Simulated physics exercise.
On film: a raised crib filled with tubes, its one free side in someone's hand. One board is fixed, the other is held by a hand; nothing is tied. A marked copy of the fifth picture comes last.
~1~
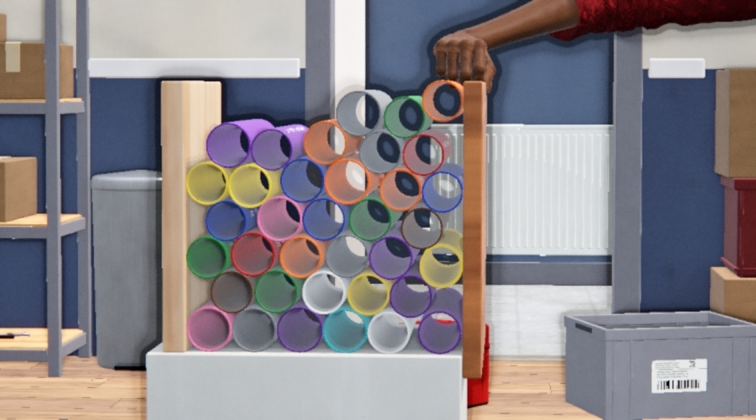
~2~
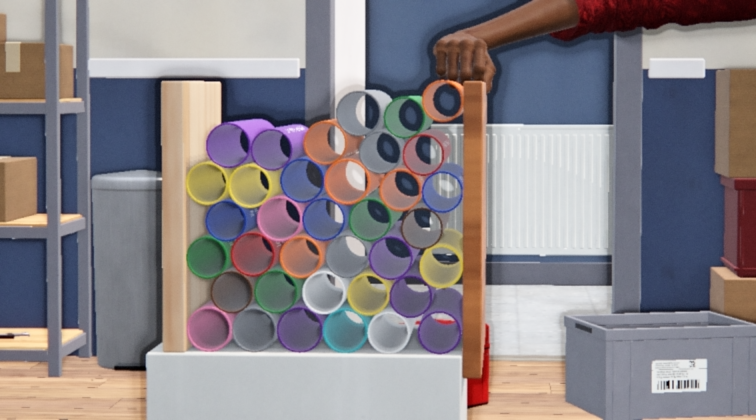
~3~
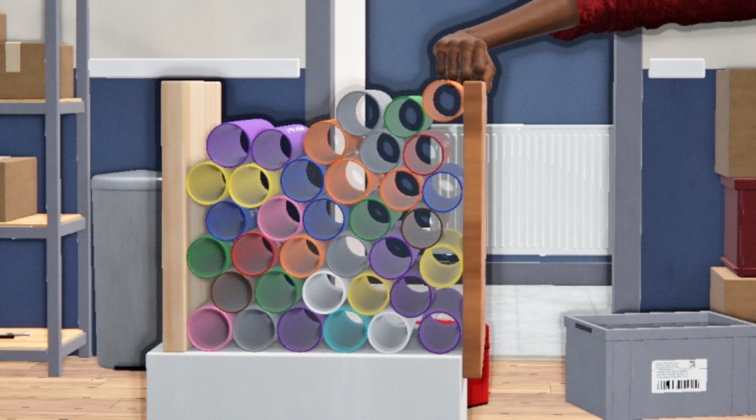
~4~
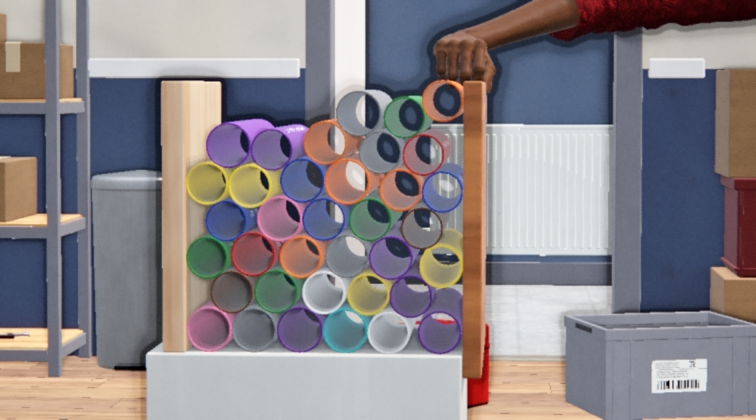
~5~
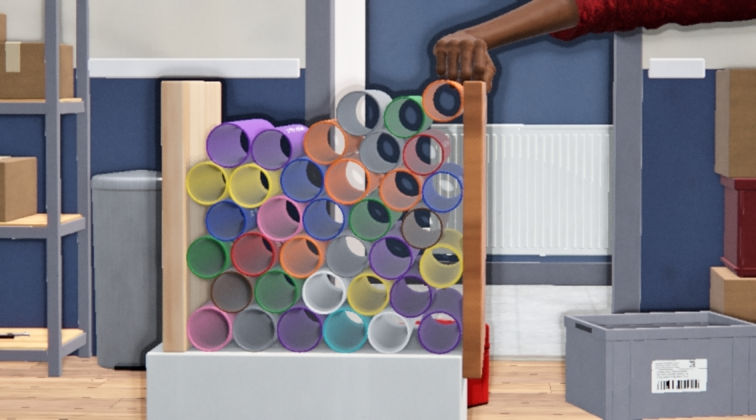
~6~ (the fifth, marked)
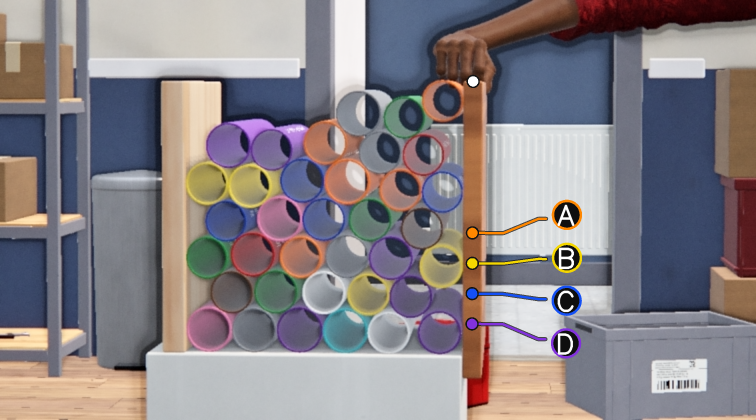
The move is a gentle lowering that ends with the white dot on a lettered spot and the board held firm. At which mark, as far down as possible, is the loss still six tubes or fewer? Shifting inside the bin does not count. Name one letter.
The last mark within the limit is C.
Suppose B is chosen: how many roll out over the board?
The count is four.
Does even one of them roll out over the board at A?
Yes, at A.
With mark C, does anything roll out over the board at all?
At C: Yes.
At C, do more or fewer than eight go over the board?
Fewer than eight.
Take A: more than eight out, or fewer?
Fewer than eight.
On the marked copy, A at (472, 233); B at (472, 263); C at (472, 294); D at (472, 324); the white dot at (473, 81).
Taking C. A third of the way, top of the board (464, 172).
Two thirds of the way, top of the board (463, 271).
When it is over, top of the board (463, 293), four out over the board.
As for the rest, A one out over the board; B four out over the board; D more than six out over the board.
